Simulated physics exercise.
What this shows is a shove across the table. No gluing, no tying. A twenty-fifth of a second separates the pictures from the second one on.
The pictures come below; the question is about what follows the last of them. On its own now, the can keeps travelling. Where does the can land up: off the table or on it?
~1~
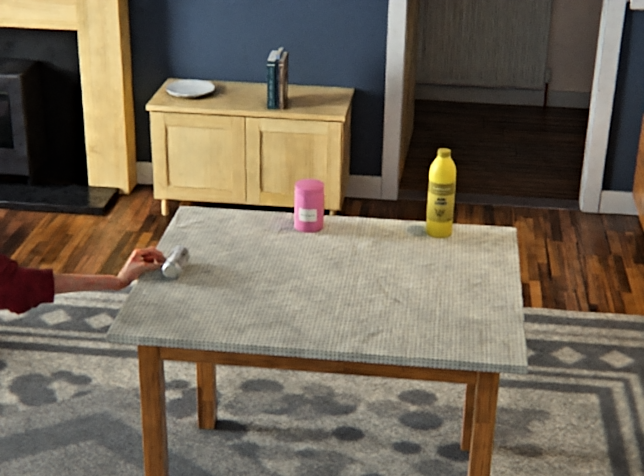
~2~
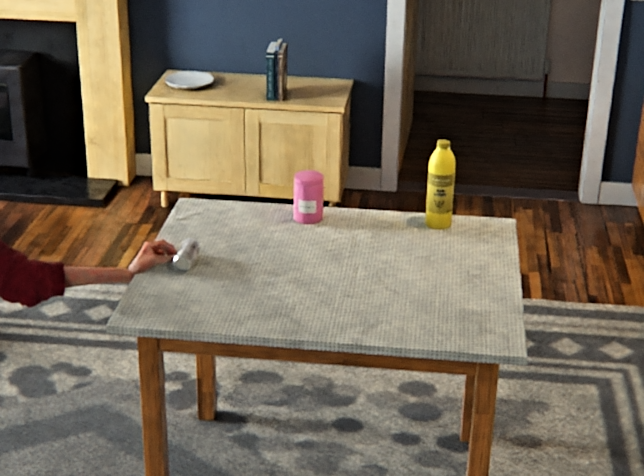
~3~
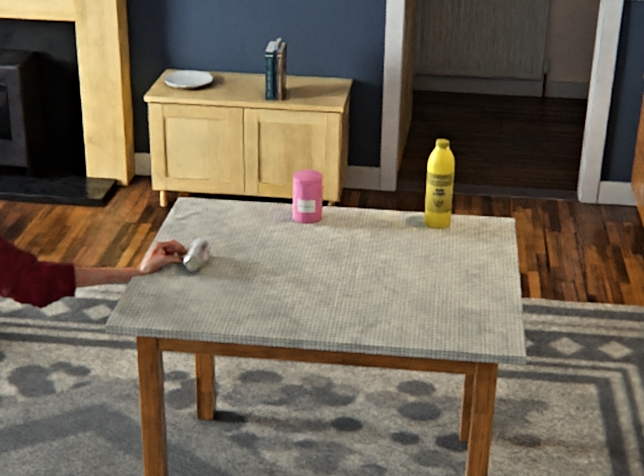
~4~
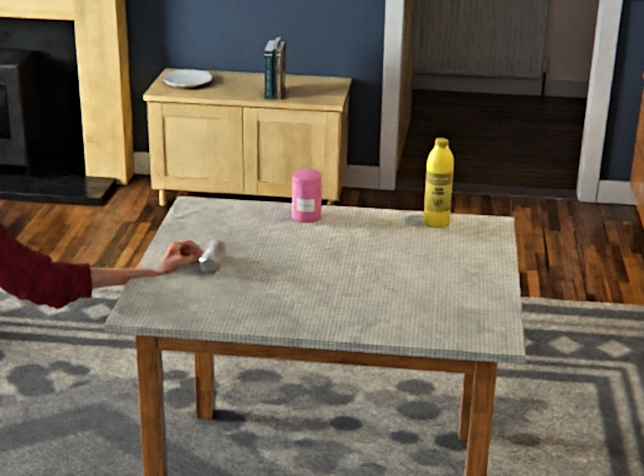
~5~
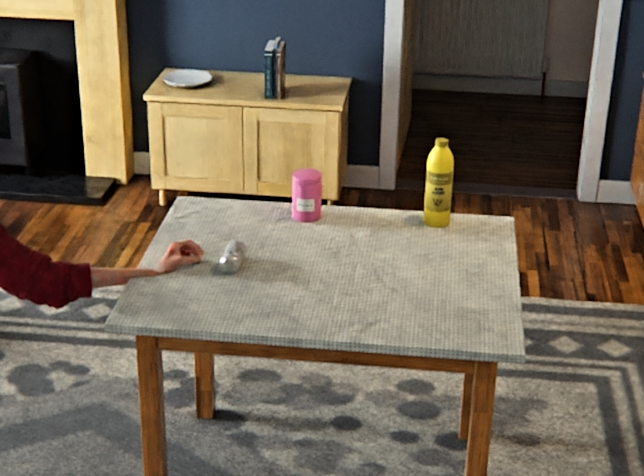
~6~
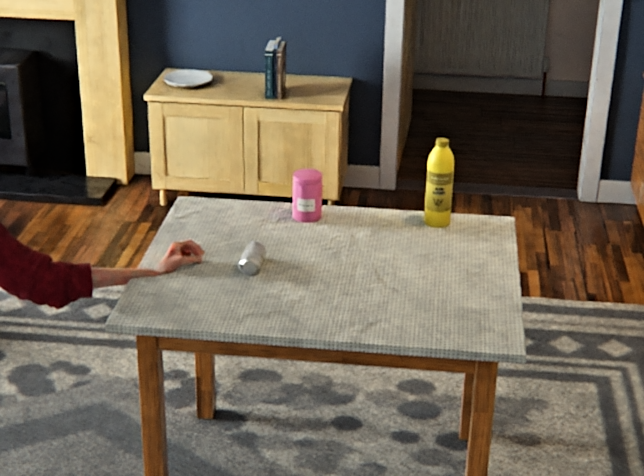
Off the table.
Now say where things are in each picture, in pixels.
The first picture shows under the hand; white can (176, 263).
The second picture shows under the hand; white can (187, 255).
The third picture shows under the hand; white can (197, 256).
The fourth picture shows white can (213, 256).
The fifth picture shows white can (233, 257) moved about its own width.
The sixth picture shows white can (253, 258) moved well along.
Then, 0.30 s later than the last frame, white can moved well along near (391, 268).
Then, 0.60 s later than the last frame, white can moved well along near (516, 276).
Then, 1.00 s later than the last frame, white can now off the table.
When it is over, off the table, white can.
